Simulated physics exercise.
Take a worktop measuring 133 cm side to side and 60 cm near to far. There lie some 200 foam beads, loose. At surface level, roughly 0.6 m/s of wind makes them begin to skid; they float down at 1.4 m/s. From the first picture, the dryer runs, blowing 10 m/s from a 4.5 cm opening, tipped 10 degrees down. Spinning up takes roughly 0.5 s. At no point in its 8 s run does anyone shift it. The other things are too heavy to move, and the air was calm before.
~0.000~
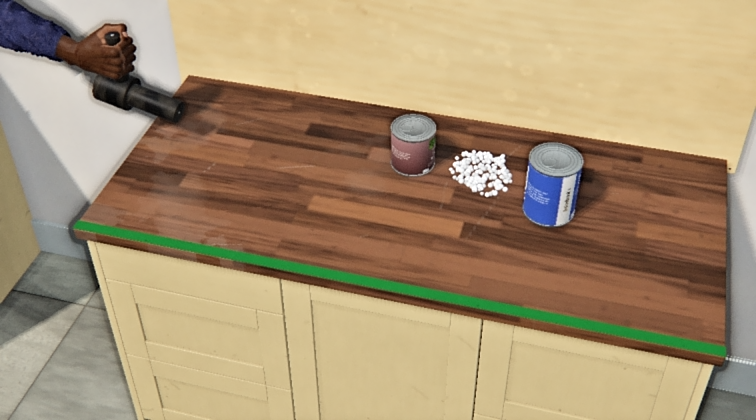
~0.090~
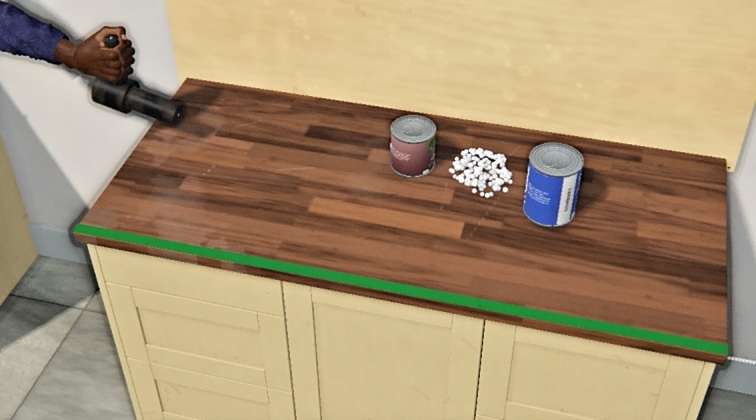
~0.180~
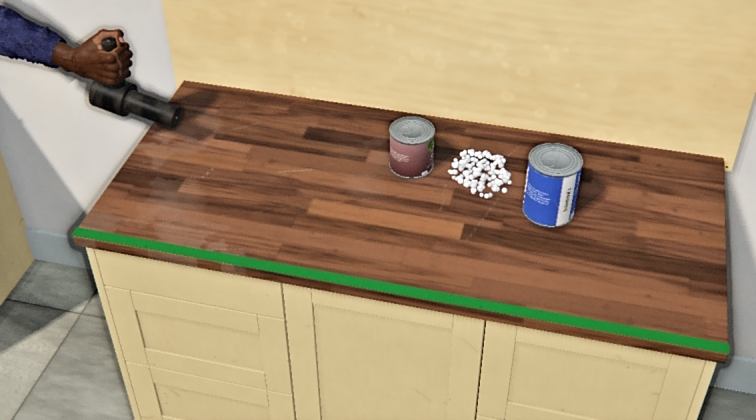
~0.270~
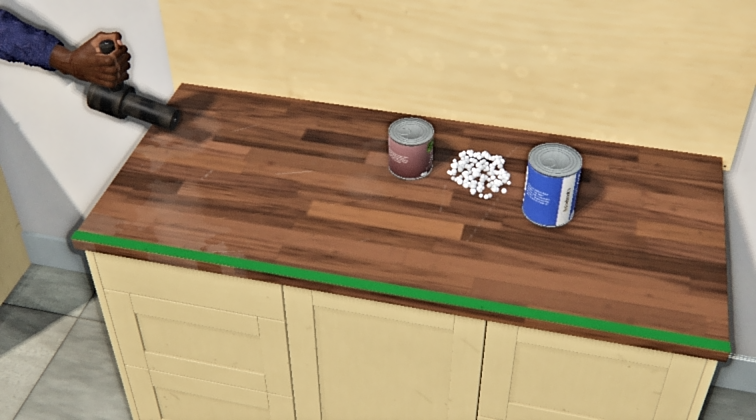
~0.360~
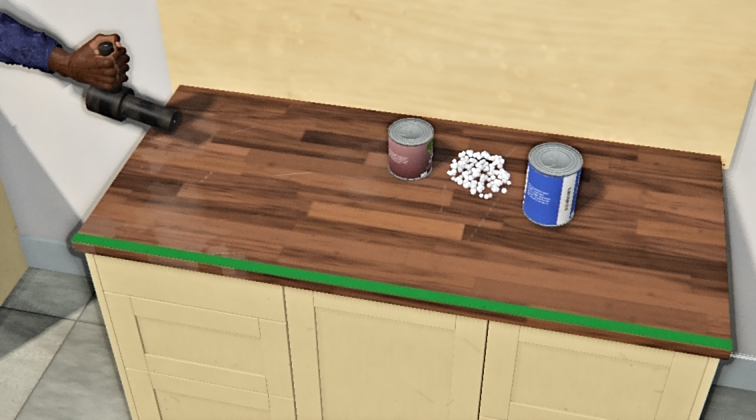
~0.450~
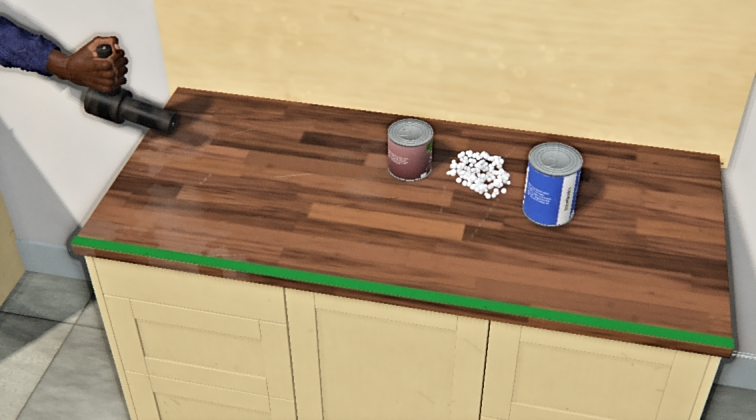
White foam beads barely stirring between two tins on a wooden worktop as a hand holds a black dryer at left.
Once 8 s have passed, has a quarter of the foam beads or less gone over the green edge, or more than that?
A quarter or less has gone.
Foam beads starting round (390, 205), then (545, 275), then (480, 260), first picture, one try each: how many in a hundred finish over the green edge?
Taking the three spots in order, you'd get around 50 percent, 50 percent and 60 percent.
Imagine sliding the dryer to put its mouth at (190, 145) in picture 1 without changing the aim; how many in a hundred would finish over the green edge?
Outcome: Some 0 in a hundred.
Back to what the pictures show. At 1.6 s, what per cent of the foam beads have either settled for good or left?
The share is near 10 per cent.
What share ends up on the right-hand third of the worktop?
Roughly 10 in a hundred.
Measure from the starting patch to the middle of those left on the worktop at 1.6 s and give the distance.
Roughly 25 cm.
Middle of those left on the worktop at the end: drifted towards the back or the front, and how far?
It moves toward the far edge, close to 5 cm.
After 1.6 s, 0 % are over the green edge; the middle of those still in play is near (592, 158); 8 % have settled or left.
After 2.6 s, 0 % are over the green edge; the middle of those still in play is near (551, 164); 66 % have settled or left.
After 4.4 s, 0 % are over the green edge; the middle of those still in play is near (500, 161); 77 % have settled or left.
After 8.0 s, at the end, 0 % are over the green edge; the middle of those still in play is near (498, 163).
